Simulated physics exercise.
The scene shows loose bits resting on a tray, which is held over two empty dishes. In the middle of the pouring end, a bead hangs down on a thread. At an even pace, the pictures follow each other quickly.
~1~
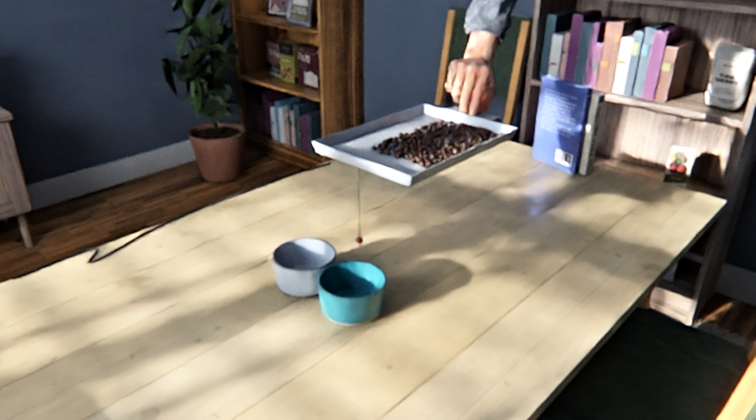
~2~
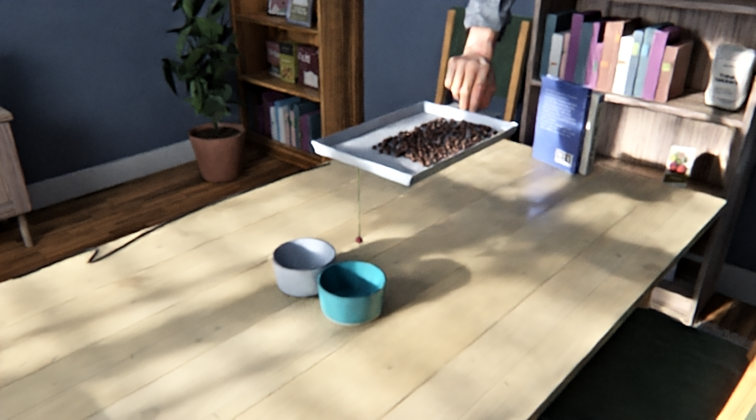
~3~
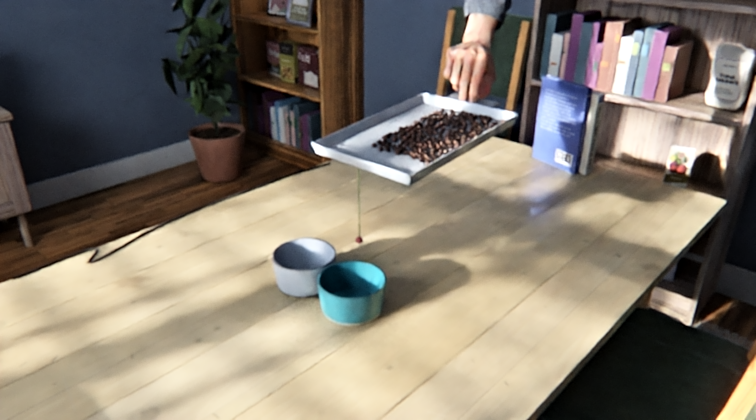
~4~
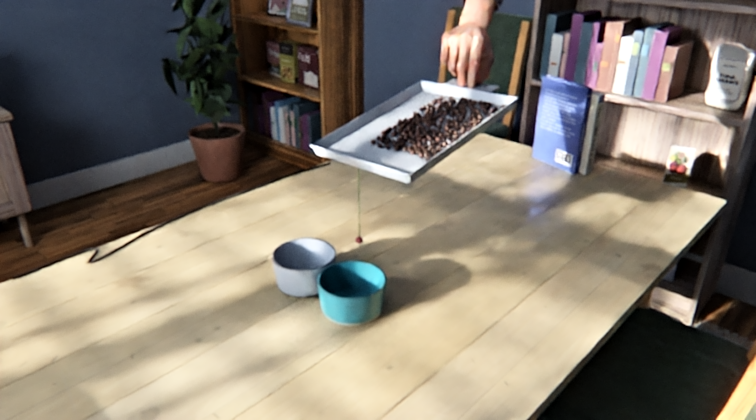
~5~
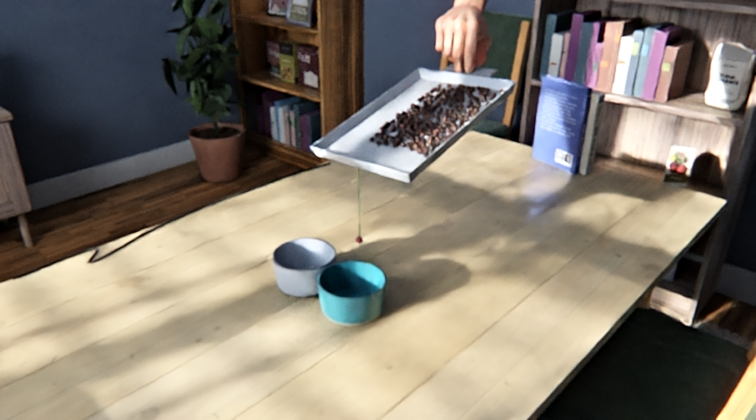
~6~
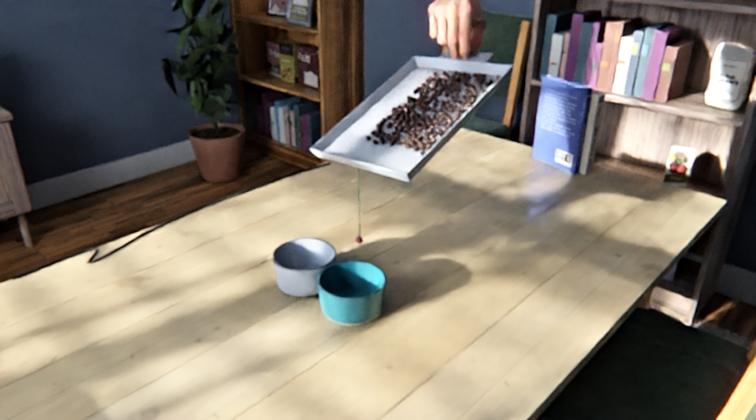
At first, a hand holds a white tray of small dark berries nearly level above a wooden table, where a grey dish and a teal dish sit empty below a hanging bead. Then the hand steadily raises the far end, tilting the tray clearly toward its lower left corner.
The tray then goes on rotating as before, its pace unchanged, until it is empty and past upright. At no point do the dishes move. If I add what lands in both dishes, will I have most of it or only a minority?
Looks like the dishes end up with the bulk of it in the end.
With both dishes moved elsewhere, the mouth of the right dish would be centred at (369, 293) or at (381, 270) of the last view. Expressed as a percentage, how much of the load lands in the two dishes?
About 40 per cent first, then about 50 per cent.
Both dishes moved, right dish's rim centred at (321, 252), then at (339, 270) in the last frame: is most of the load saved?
With the first shift the pair saves beyond half; with the second, beyond half.
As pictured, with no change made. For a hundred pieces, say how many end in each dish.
So the left dish gets 50 % of the load, while the right one gets 20 %.
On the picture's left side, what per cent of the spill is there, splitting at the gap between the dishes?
Left share: Some 70 per cent.
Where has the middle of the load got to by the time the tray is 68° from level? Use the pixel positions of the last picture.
Load centre: Approx. (339, 162).
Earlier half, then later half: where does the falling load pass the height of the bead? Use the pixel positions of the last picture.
Around (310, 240), followed by around (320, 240).
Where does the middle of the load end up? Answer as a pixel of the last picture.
Close to (308, 275), more or less.
Just after the last frame, tray tipped steeply; roughly two thirds on the tray; just a few in the left dish; just a few outside both; roughly a quarter in the air.
A moment on, tray tipped past a quarter turn; about a tenth on the tray; about a tenth in the right dish; roughly a third in the left dish; roughly a quarter outside both; roughly a third in the air.
Further on, tray tipped past a quarter turn; roughly a quarter in the right dish; roughly half in the left dish; roughly a third outside both.
When it is over, tray tipped past a quarter turn; roughly a quarter in the right dish; roughly half in the left dish; roughly a third outside both.
